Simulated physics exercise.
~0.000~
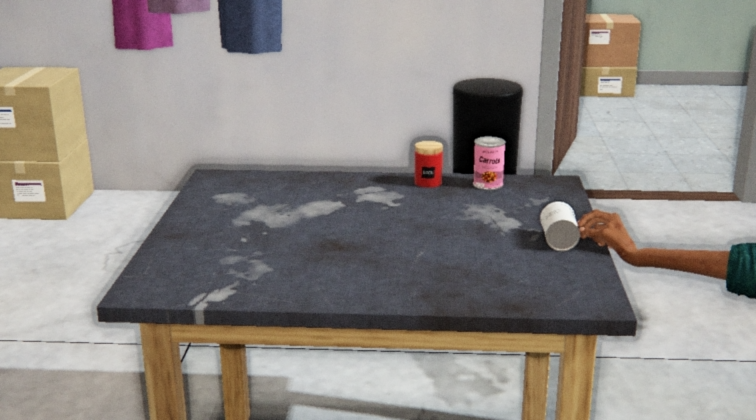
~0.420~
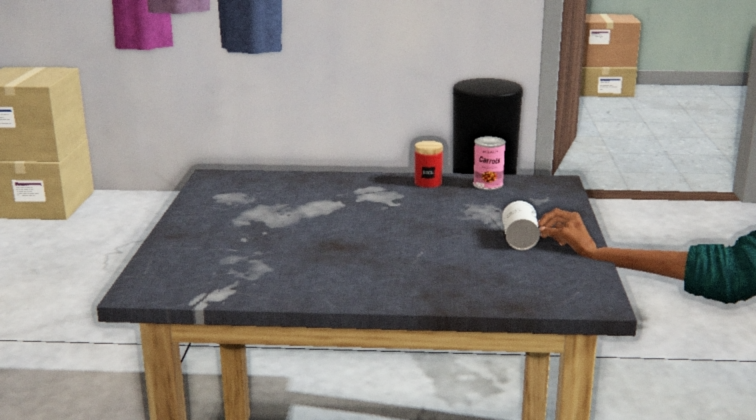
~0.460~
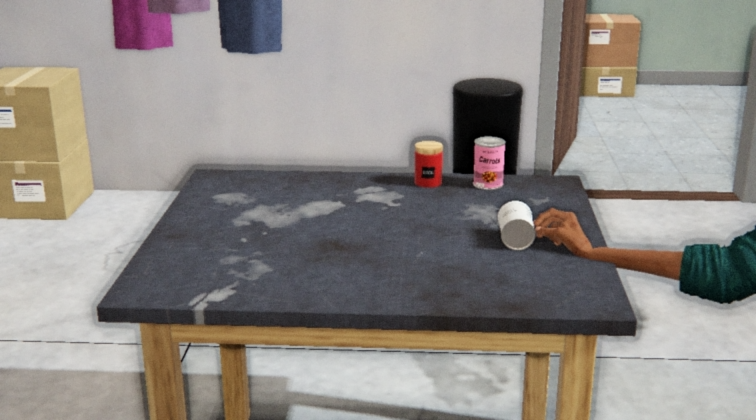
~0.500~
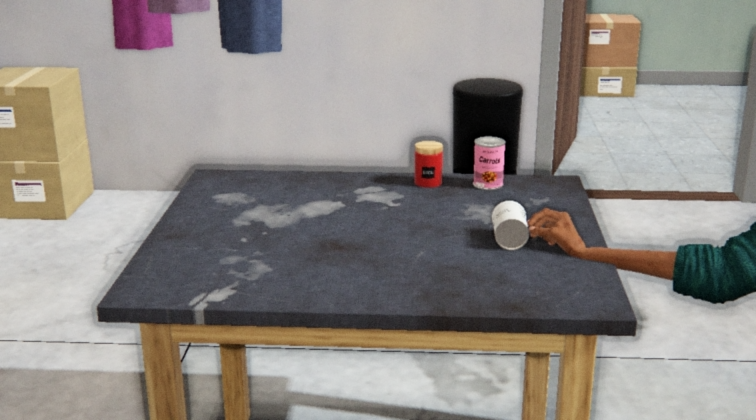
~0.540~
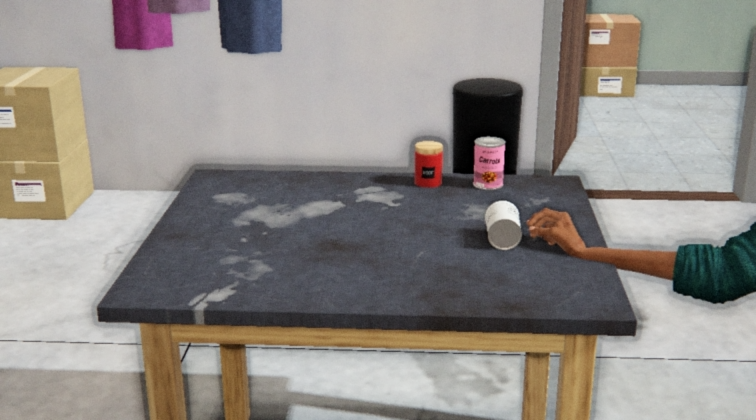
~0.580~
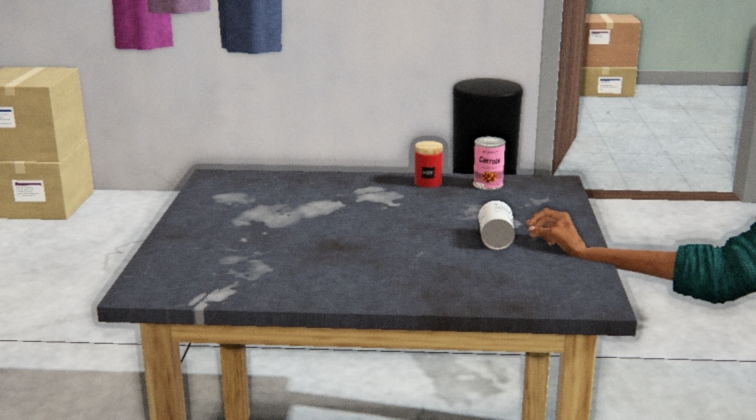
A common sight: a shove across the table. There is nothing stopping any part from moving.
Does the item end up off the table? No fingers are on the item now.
No, I predict it will still be up on the table.
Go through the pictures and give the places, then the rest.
In the first picture, under the hand; white tin (560, 227).
In the second picture, under the hand; white tin (521, 226).
In the third picture, under the hand; white tin (517, 226).
In the fourth picture, white tin (510, 226).
In the fifth picture, white tin (504, 225) shifted a little.
In the sixth picture, white tin (497, 225) shifted a little.
After 0.88 s, white tin shifted well along near (453, 224).
After 1.18 s, white tin shifted well along near (421, 224).
In the end (2.2 s), moved from the start, white tin. At the end, from the last picture's camera, white tin near (390, 223).
